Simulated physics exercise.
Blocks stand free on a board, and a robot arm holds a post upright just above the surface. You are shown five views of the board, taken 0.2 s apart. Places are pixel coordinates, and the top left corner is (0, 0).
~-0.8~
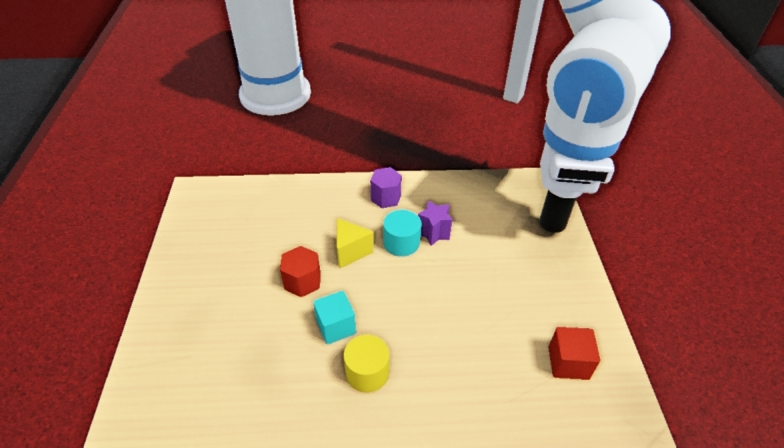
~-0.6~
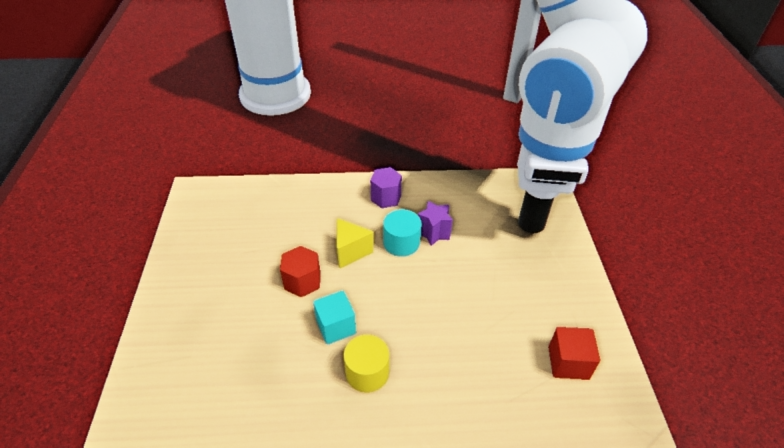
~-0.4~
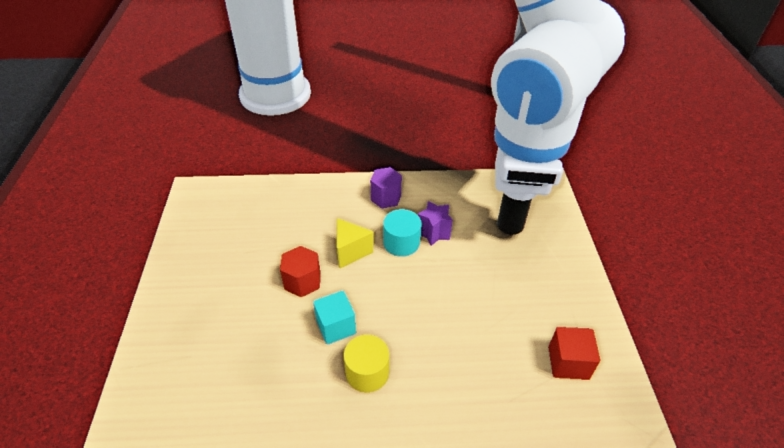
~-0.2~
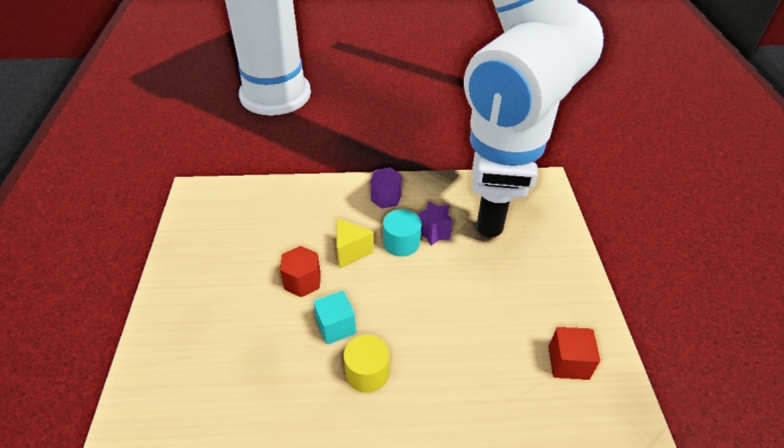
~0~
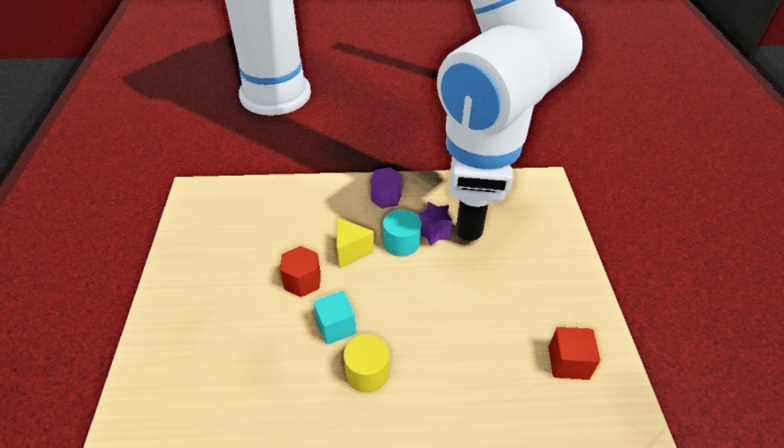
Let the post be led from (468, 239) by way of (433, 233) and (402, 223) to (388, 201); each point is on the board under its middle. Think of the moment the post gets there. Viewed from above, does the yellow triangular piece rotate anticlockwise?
No, that is not what happens.
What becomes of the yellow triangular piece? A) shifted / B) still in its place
A (shifted)
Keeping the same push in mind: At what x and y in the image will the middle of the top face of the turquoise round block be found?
The centre of its top will be at (359, 226).
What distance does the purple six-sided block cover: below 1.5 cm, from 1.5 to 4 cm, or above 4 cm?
Its final spot will lie 1.5 to 4 cm from the current one.
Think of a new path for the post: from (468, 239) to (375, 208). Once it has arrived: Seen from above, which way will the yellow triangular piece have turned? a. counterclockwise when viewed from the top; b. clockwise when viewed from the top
b: Clockwise when viewed from the top.
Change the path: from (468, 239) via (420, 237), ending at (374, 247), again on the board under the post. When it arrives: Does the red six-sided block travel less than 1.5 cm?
That would be a yes.
What follows on the original path. One third of the way, post at (433, 225); yellow triangular piece at (344, 233); turquoise round block at (382, 224); purple star block at (408, 210).
Two thirds of the way, post at (401, 214); yellow triangular piece at (331, 239), turned 45° clockwise; turquoise round block at (359, 226); purple star block at (374, 202).
At the end, post at (388, 193); yellow triangular piece at (331, 239), turned 45° clockwise; purple six-sided block at (379, 164); turquoise round block at (359, 226); purple star block at (369, 200), turned 25° anticlockwise.
